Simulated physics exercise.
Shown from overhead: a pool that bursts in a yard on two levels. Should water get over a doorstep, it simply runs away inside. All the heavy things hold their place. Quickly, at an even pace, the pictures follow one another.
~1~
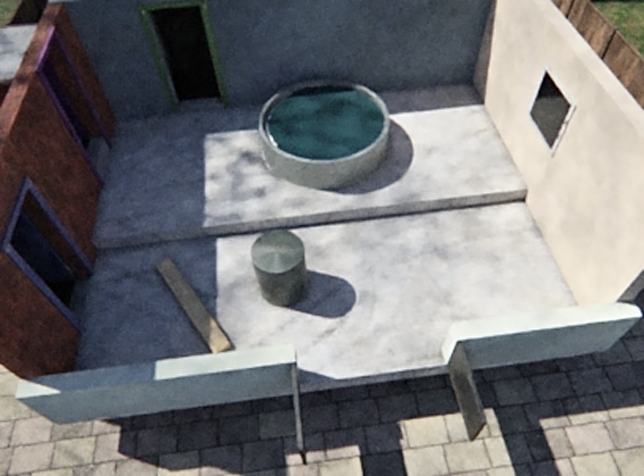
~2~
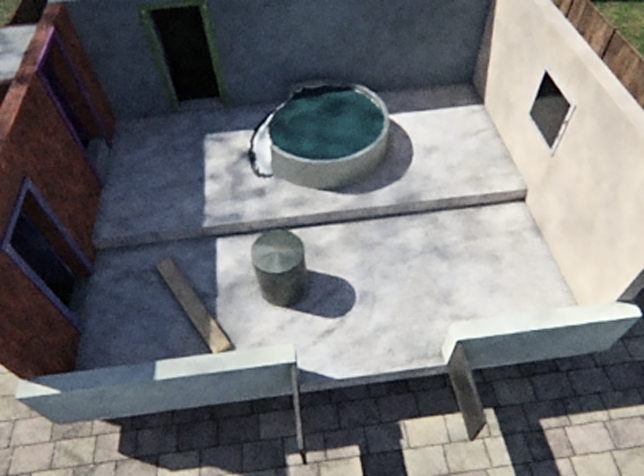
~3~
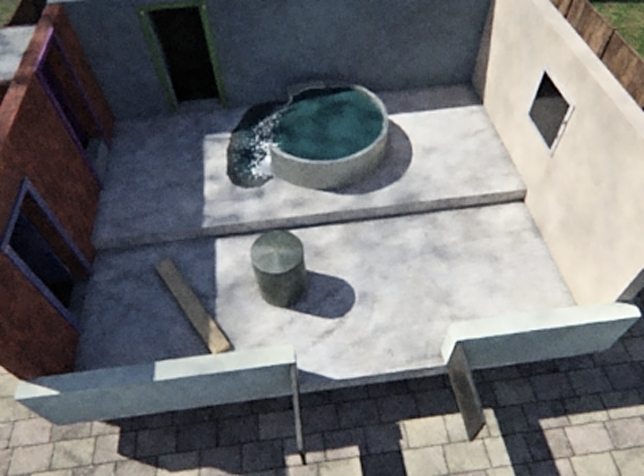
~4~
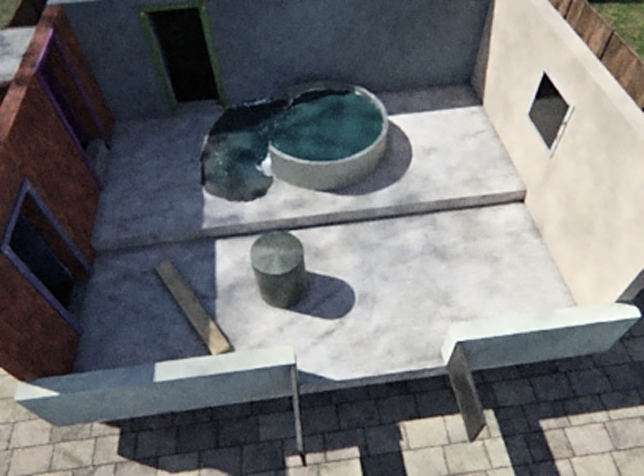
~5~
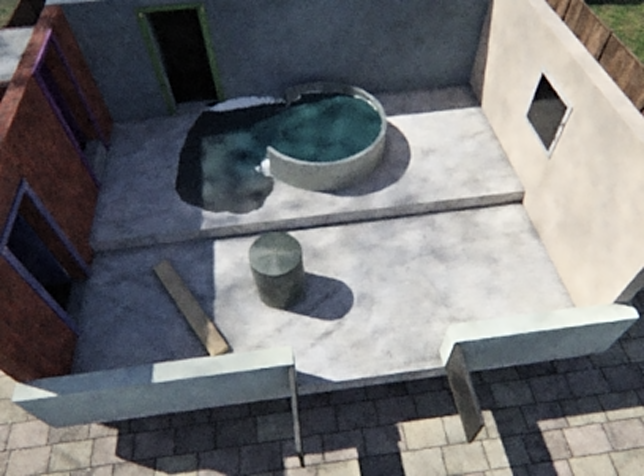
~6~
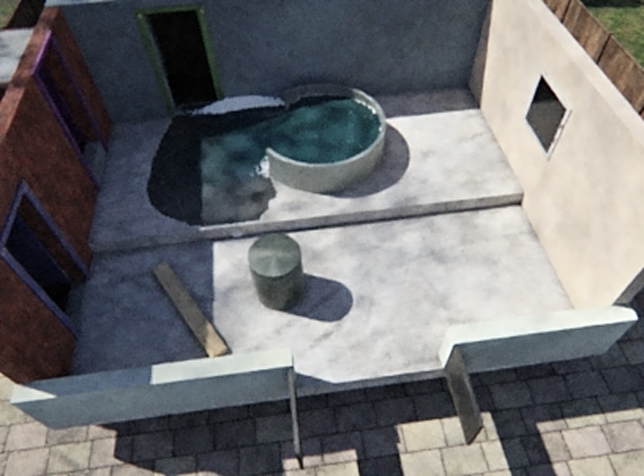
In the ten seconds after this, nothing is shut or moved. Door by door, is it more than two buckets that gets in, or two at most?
Purple door - two at most; green door - more than two; blue door - more than two.
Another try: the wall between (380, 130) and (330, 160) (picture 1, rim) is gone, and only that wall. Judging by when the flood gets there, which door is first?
That would be the door marked blue.
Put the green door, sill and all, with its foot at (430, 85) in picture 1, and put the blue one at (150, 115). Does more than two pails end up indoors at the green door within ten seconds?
As it turns out, the green door falls short.
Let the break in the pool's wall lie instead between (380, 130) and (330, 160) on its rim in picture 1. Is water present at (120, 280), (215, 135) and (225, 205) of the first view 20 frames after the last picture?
Point one not reached; point two not reached; point three not reached.
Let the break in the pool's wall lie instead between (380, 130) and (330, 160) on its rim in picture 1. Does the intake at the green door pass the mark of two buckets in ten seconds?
Note: Green falls short.
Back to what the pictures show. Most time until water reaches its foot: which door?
The door marked blue.
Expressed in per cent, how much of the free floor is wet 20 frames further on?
Estimate: Near 35 %.
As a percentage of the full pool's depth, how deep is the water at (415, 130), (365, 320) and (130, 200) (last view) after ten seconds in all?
Going place by place: 2 %, 6 % and 8 %.
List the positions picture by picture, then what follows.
In the first frame, still water in the round tank at (324, 121).
In the second frame, the front is at a hidden place, out from the gap at (267, 133).
In the third frame, the front is at a hidden place, out from the gap at (266, 135).
In the fourth frame, the front is at (212, 191), out from the gap at (266, 137).
In the fifth frame, the front is at (186, 194), out from the gap at (265, 138).
In the sixth frame, water pours out at (264, 139) and has run to (156, 201).
A moment on, water covers 25 % of the floor; the purple door wet at the sill, nothing in, the green door under two buckets in, the blue door not reached.
Next, water covers 30 % of the floor; the purple door wet at the sill, nothing in, the green door over two buckets in, the blue door wet at the sill, nothing in.
Then, water covers 35 % of the floor; the purple door wet at the sill, nothing in, the green door over two buckets in, the blue door under two buckets in.
Later, water covers 55 % of the floor; the purple door wet at the sill, nothing in, the green door over two buckets in, the blue door over two buckets in.
In the end, water covers 80 % of the floor; the purple door wet at the sill, nothing in, the green door over two buckets in, the blue door far over two buckets in.
